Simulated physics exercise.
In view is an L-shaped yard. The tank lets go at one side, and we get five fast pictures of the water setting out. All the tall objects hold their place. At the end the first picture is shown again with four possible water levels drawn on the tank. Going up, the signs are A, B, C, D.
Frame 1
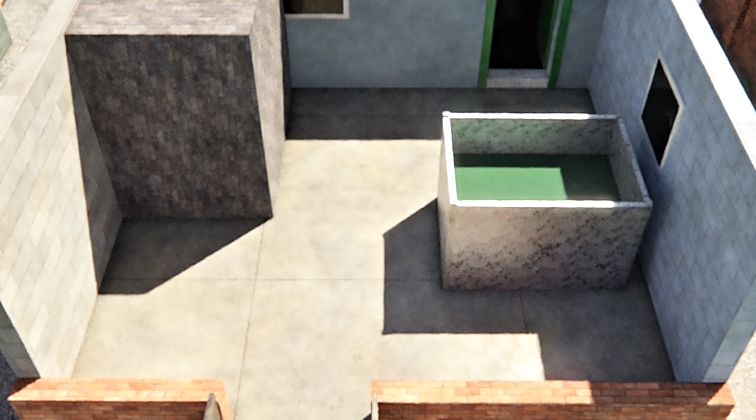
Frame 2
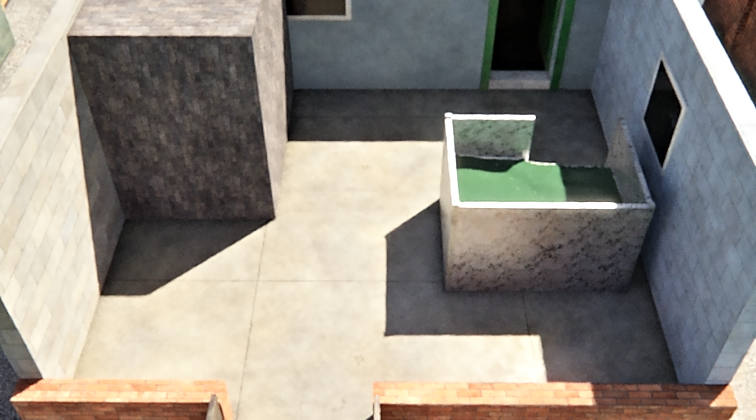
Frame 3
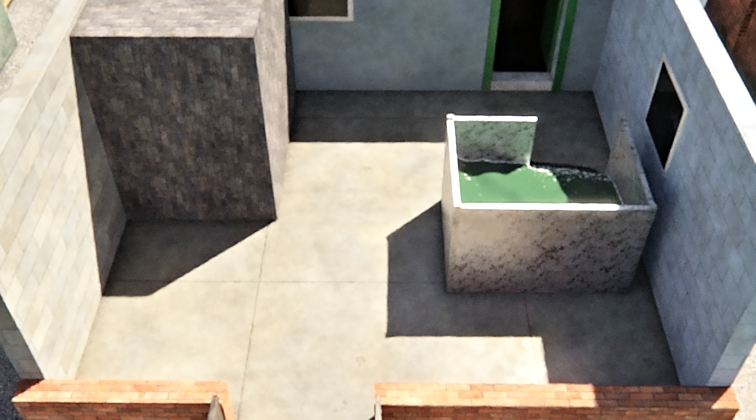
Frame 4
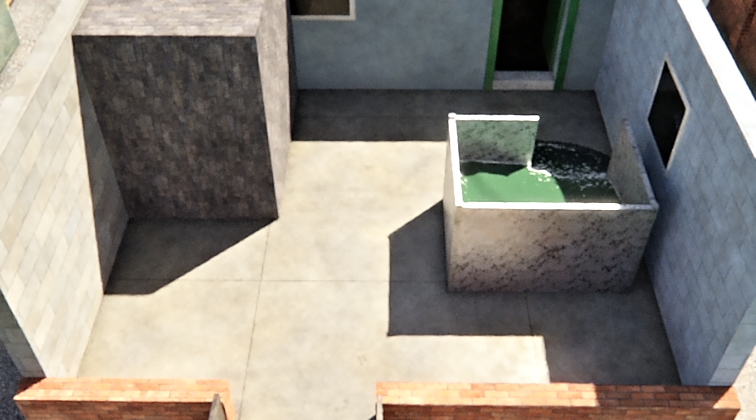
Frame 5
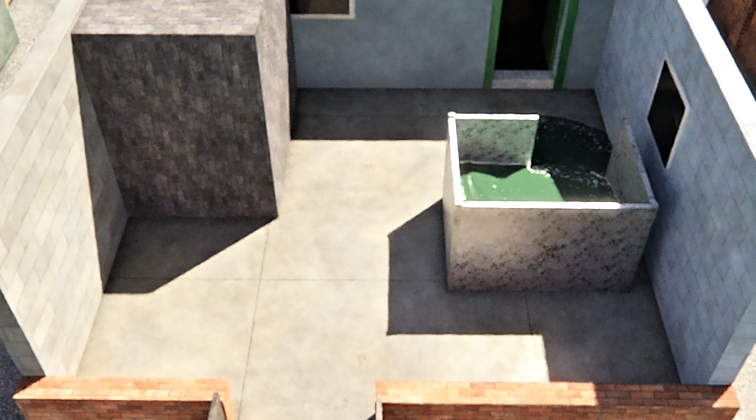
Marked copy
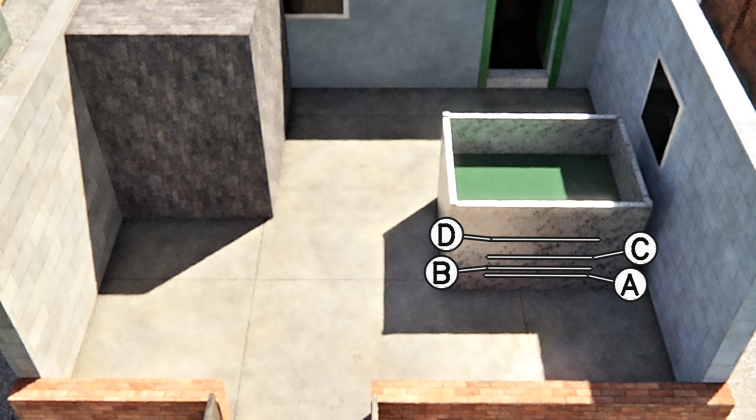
Green water sloshing and sinking lower in a stone tank after part of its back wall opens, in a walled yard.
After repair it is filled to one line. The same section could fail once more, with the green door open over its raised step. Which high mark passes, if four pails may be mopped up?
I would pick line B.
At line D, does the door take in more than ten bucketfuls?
Yes, it does.
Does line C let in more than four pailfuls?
Yes, that goes wrong.
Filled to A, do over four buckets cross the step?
No, that is safe.
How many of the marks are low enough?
Two.
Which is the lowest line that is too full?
That would be C.
On the marked copy, A at (536, 275); B at (538, 268); C at (540, 257); D at (544, 239); from the bottom up A, B, C, D.
With A, nothing gets over.
With B, a bucket or two gets in.
With C, about 9 bucketfuls get in.
With D, dozens of bucketfuls pour in.
